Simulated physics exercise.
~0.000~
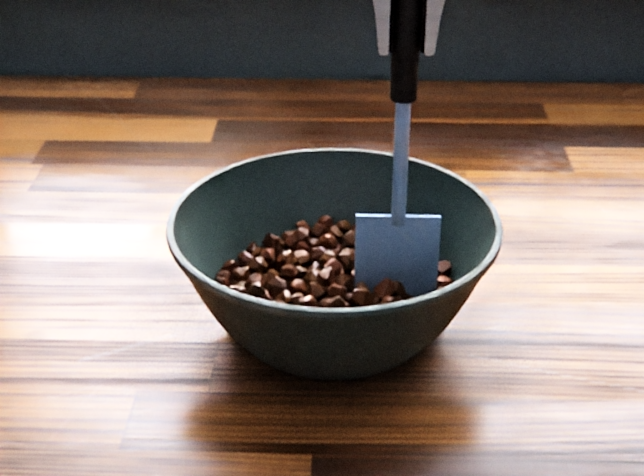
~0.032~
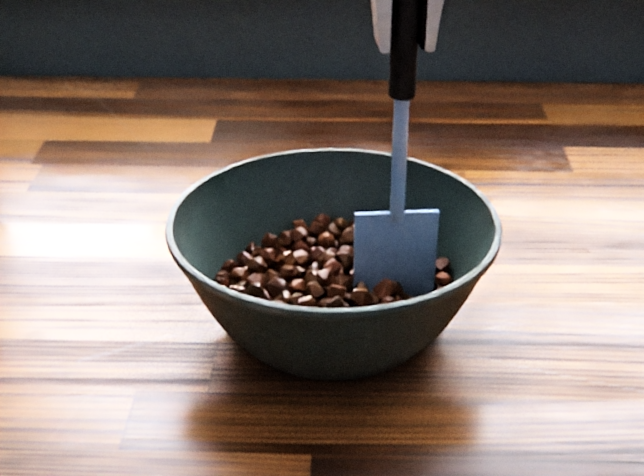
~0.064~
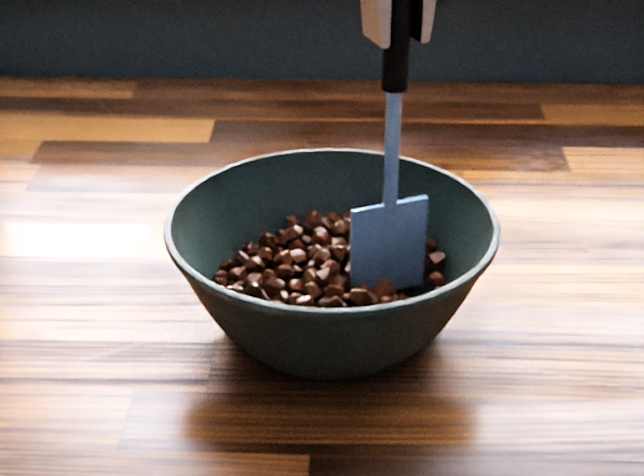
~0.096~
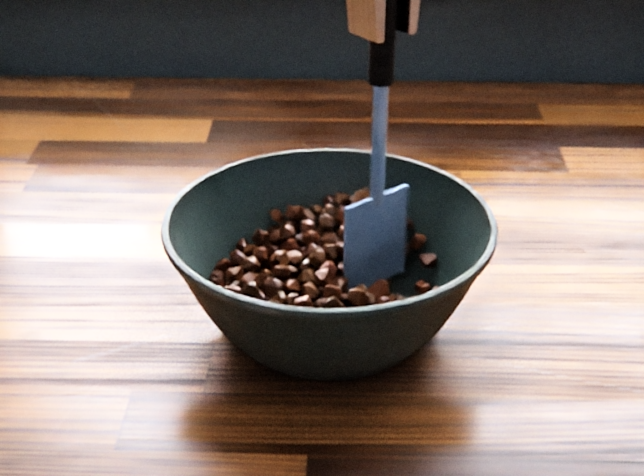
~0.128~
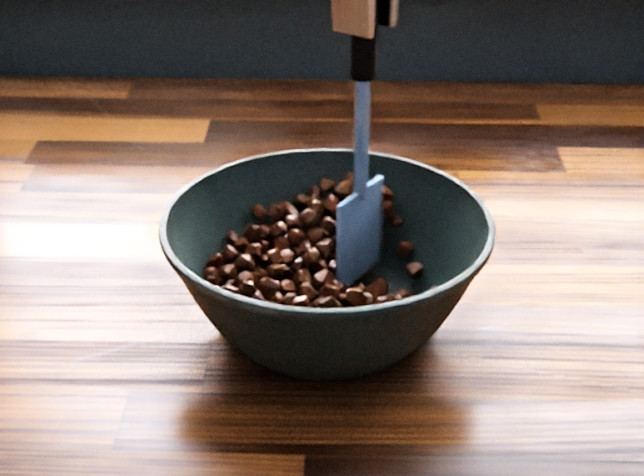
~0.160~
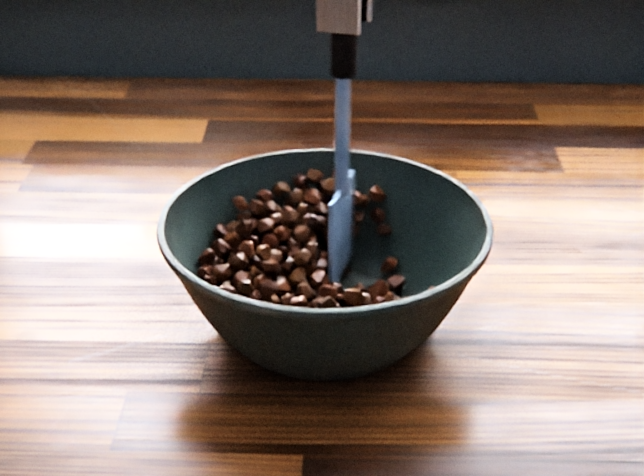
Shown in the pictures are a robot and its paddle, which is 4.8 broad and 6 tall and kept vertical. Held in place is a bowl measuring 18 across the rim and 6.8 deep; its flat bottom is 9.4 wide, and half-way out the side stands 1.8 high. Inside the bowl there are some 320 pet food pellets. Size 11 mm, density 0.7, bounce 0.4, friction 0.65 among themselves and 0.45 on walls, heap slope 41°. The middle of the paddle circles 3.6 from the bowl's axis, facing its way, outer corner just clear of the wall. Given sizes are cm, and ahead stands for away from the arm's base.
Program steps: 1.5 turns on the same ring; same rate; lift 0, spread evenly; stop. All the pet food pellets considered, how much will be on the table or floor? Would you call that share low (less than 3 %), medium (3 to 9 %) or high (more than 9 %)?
I would call it medium.
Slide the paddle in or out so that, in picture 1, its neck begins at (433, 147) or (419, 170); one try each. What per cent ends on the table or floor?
About 0 and 10 per cent.
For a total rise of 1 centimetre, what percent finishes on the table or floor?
I'd put it at about 10 per cent.
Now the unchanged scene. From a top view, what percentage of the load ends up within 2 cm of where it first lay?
Near 5 per cent of the pieces.
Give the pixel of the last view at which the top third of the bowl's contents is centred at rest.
Close to (247, 295).
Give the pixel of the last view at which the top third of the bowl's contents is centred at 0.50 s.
Around pixel (353, 297).
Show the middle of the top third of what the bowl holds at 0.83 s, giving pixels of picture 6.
Near (294, 200).
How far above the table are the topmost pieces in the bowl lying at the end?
I'd say close to 7.5 centimetres.
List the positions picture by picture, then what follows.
In the first frame, paddle neck at (399, 192), 0° round; upper third of the load around (325, 282), from x 220 to 445, top at y 220; 316 in the bowl.
In the second frame, paddle neck at (398, 188), 7° round; upper third of the load around (328, 277), from x 220 to 445, top at y 220.
In the third frame, paddle neck at (391, 180), 24° round; upper third of the load around (324, 269), from x 215 to 440, top at y 215.
In the fourth frame, paddle neck at (378, 173), 41° round; upper third of the load around (324, 251), from x 215 to 435, top at y 195.
In the fifth frame, paddle neck at (361, 167), 58° round; upper third of the load around (308, 240), from x 210 to 435, top at y 180.
In the sixth frame, paddle neck at (342, 164), 76° round; upper third of the load around (290, 236), from x 205 to 435, top at y 175; 316 in the bowl.
After 0.50 s, 257° round, highest piece 8 above the table; 311 in the bowl, 2 on the table or floor, 3 in flight or on the tool.
After 0.83 s, 78° round, highest piece 8 above the table; 306 in the bowl, 10 on the table or floor.
After 1.20 s, 180° round, highest piece 8 above the table; 300 in the bowl, 16 on the table or floor.
After 1.90 s, 180° round, highest piece 8 above the table; 300 in the bowl, 16 on the table or floor.
At rest, 300 in the bowl, 16 on the table or floor. That is 5 % on the table or floor.
